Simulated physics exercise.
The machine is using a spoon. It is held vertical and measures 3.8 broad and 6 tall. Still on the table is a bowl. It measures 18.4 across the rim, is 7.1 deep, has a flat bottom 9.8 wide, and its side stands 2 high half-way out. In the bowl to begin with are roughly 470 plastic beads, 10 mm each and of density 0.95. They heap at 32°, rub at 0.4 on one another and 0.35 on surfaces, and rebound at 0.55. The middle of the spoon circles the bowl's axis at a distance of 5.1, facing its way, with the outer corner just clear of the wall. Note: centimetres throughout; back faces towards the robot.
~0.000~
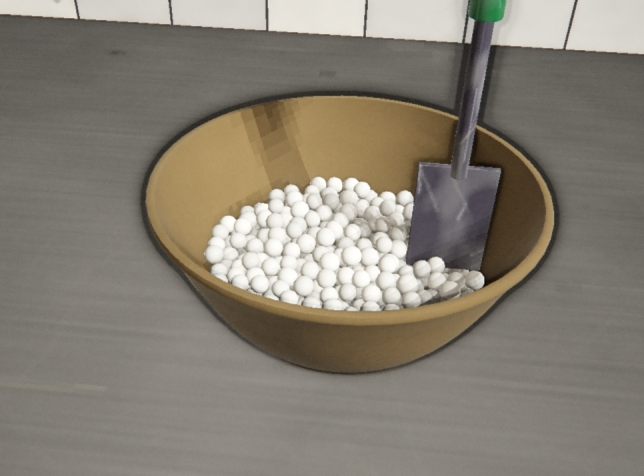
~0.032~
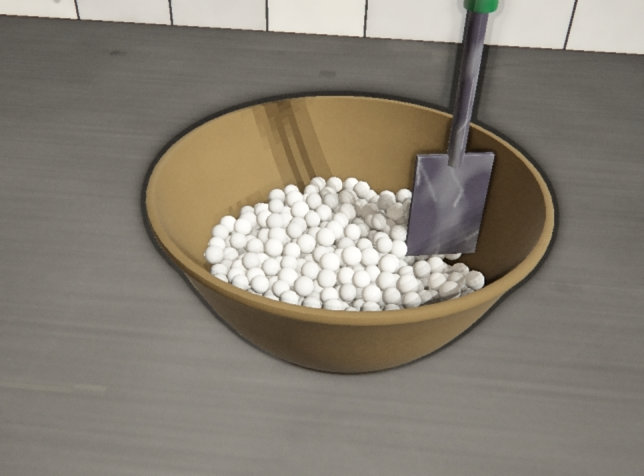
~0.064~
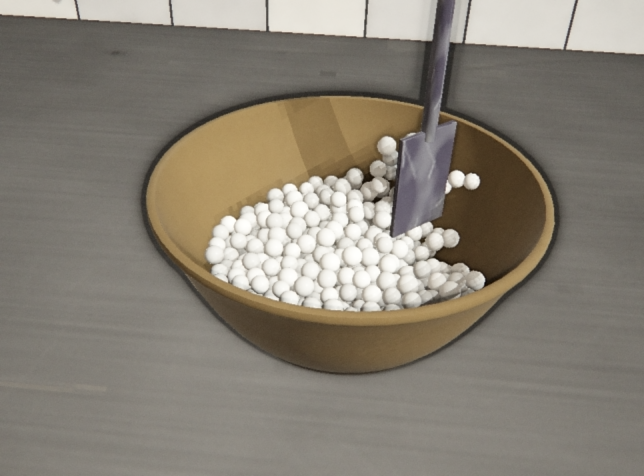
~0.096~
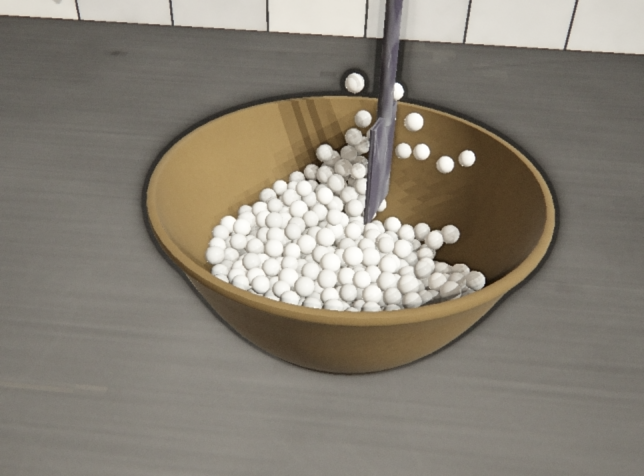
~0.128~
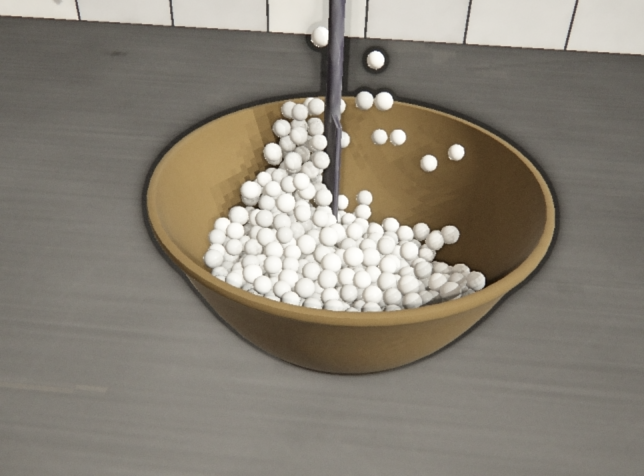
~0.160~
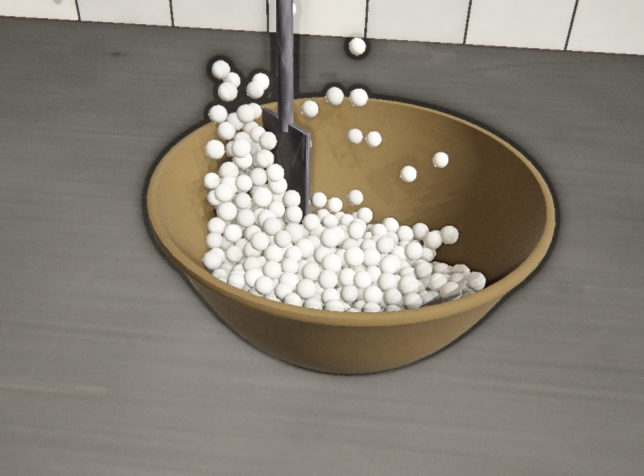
On a grey tabletop, a flat-bladed tool sweeping leftward through white beads in a tan bowl, piling them and flinging some up.
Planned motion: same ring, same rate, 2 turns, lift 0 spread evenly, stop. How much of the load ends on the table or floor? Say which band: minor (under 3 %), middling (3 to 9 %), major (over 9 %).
Band: Major.
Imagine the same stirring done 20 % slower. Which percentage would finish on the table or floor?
About 20 percent, I'd say.
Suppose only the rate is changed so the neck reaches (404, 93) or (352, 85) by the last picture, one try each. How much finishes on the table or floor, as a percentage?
Near 5 per cent for the first, near 15 per cent for the second.
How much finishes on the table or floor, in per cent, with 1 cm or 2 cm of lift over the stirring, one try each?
That gives about 20 per cent and 10 per cent, in order.
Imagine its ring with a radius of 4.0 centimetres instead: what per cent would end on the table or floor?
Around 20 in a hundred.
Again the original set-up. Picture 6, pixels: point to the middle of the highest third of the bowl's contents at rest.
In the final view it lies around (359, 247).
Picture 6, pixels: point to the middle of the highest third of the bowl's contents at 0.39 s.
About (458, 221) in the last picture.
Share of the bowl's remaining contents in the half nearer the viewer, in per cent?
It comes to near 45 percent.
By 0.39 s, 2° round, highest piece 11 above the table; 399 in the bowl, 25 on the table or floor, 48 in flight or on the tool.
By 0.62 s, 228° round, highest piece 11 above the table; 354 in the bowl, 98 on the table or floor, 20 in flight or on the tool.
By 0.94 s, 0° round, highest piece 5 above the table; 328 in the bowl, 143 on the table or floor, 1 in flight or on the tool.
By 1.64 s, 0° round, highest piece 4 above the table; 328 in the bowl, 144 on the table or floor.
Final count, 328 in the bowl, 144 on the table or floor. That is 31 % on the table or floor.
